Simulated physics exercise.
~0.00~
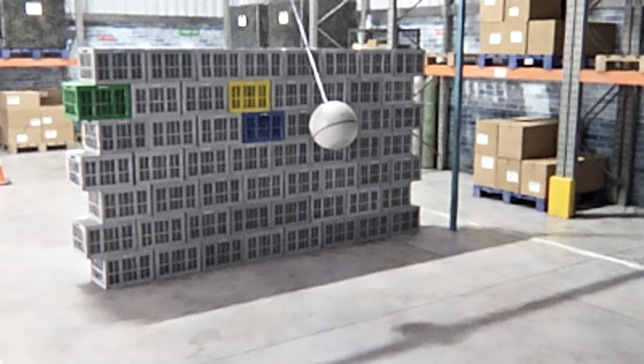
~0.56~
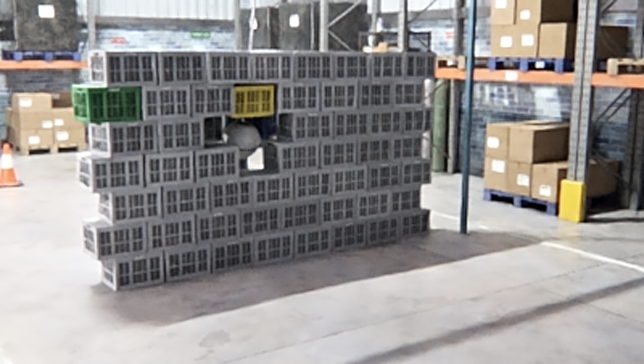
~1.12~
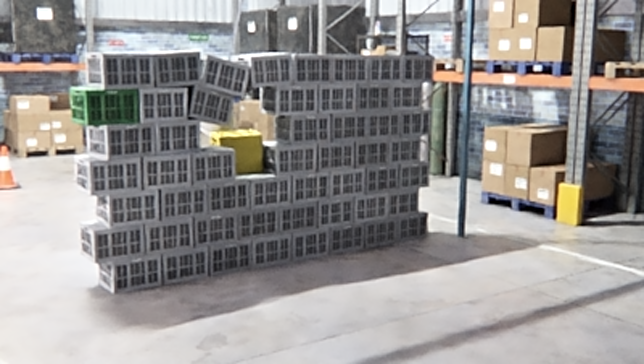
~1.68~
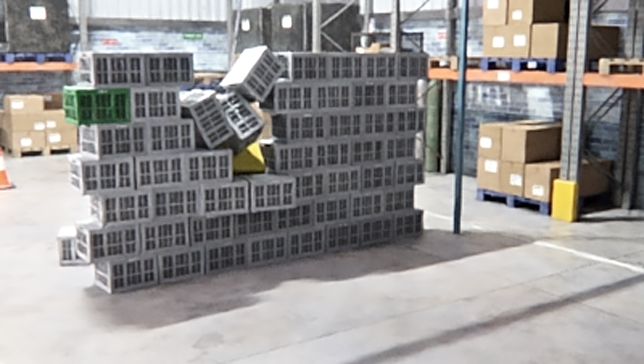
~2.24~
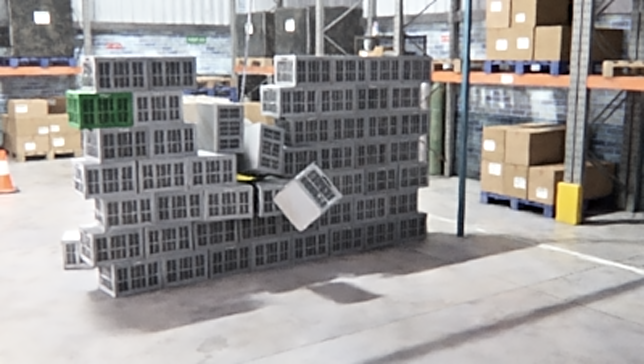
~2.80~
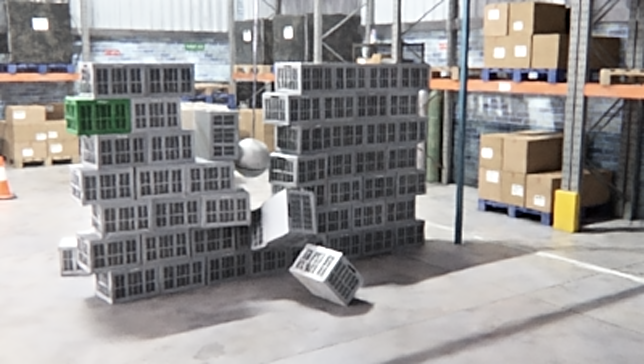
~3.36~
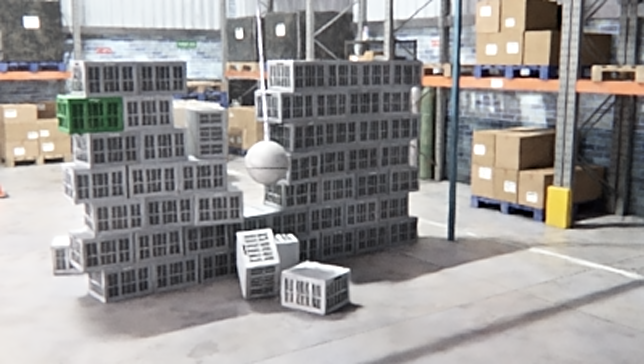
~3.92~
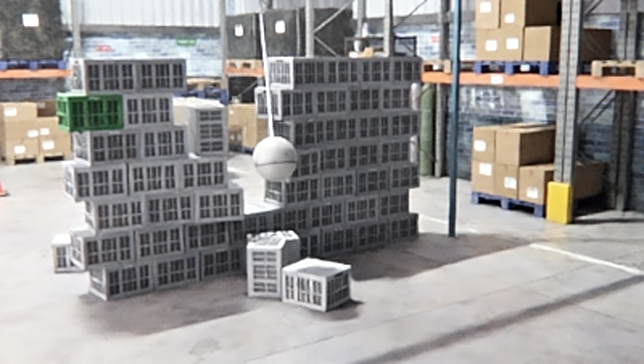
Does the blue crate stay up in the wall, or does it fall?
The blue crate falls. The ball knocks it out of its place in the wall, and it is no longer in view at the end.
